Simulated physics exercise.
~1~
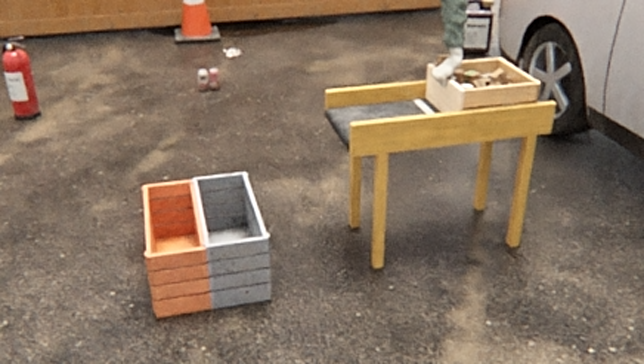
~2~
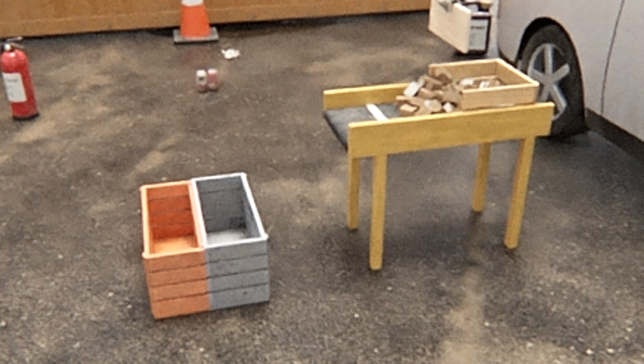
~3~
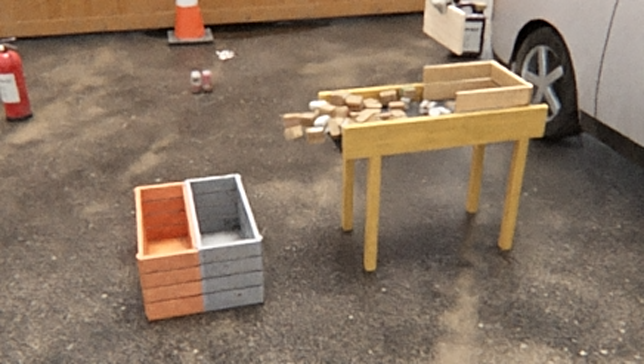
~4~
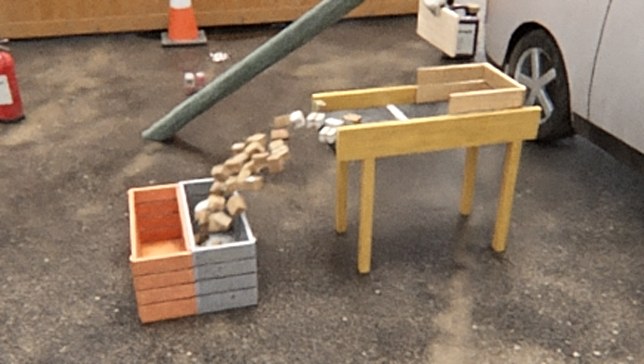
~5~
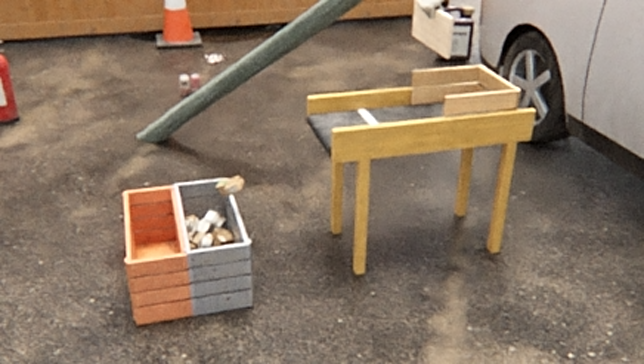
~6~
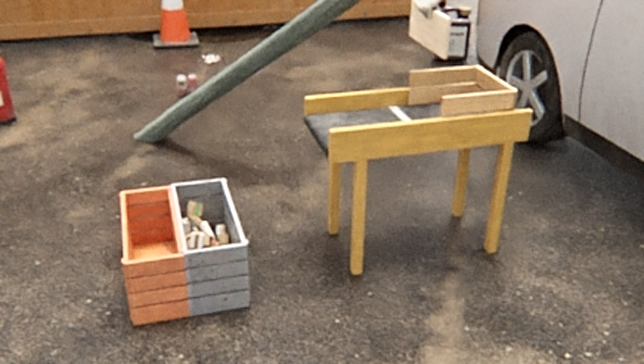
On an asphalt lot beside a parked car, a hand lifts the gate of a wooden pen on a yellow-framed belt, and small parcels ride left, spill off the end in a loose stream and drop into the grey box, leaving the orange tote beside it empty.
